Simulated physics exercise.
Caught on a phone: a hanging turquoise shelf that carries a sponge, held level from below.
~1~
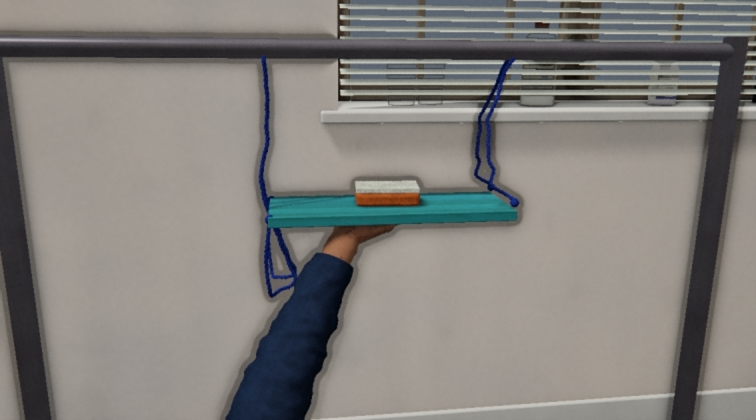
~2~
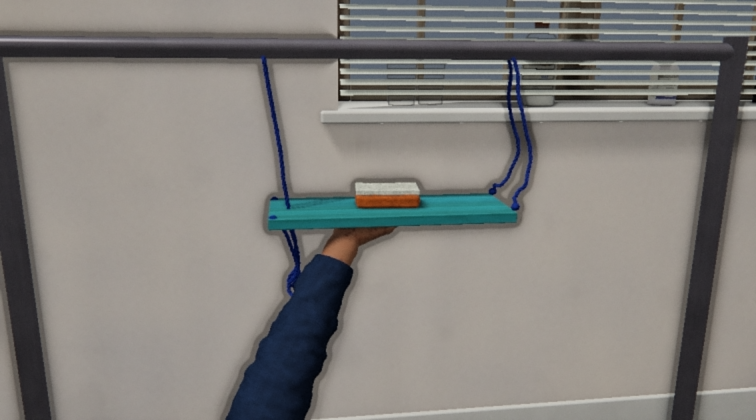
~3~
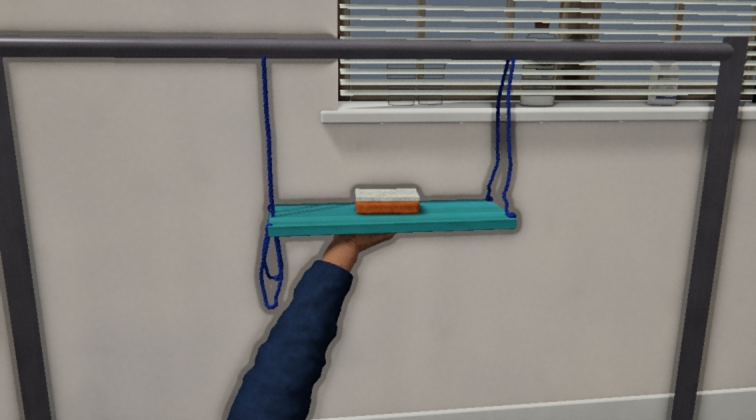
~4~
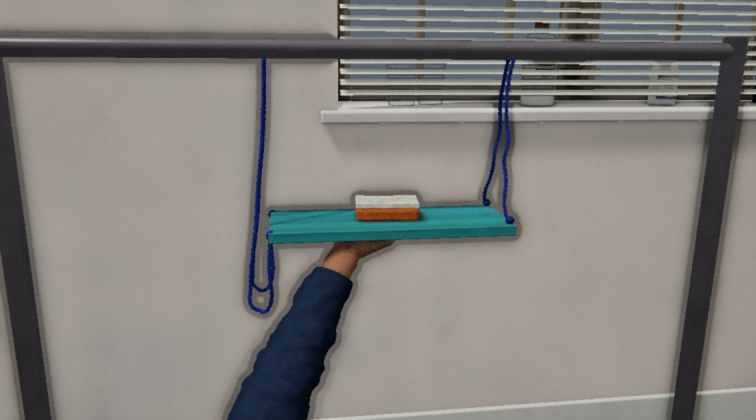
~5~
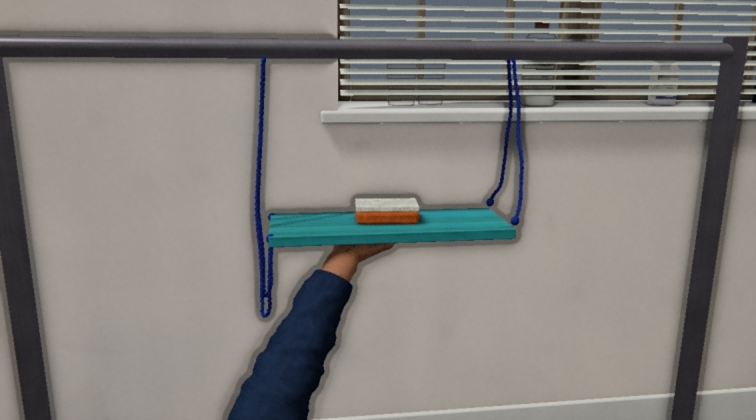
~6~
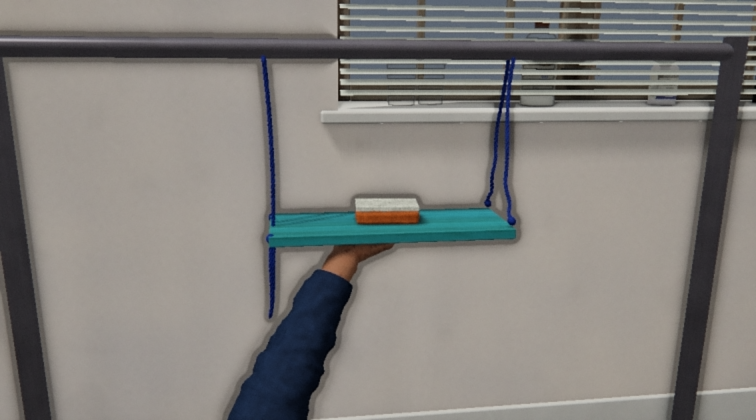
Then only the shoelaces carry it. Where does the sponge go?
Outcome: The sponge drops leftwards.
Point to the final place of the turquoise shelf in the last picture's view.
At about (415, 303).
Then, 0.60 s after the last picture, board tipped 47° down to the left; sponge falling near (225, 377).
Then, 1.24 s after the last picture, board tipped 47° down to the left; sponge on the floor.
At rest, board tipped 47° down to the left; sponge on the floor. The sponge slides off to the left.
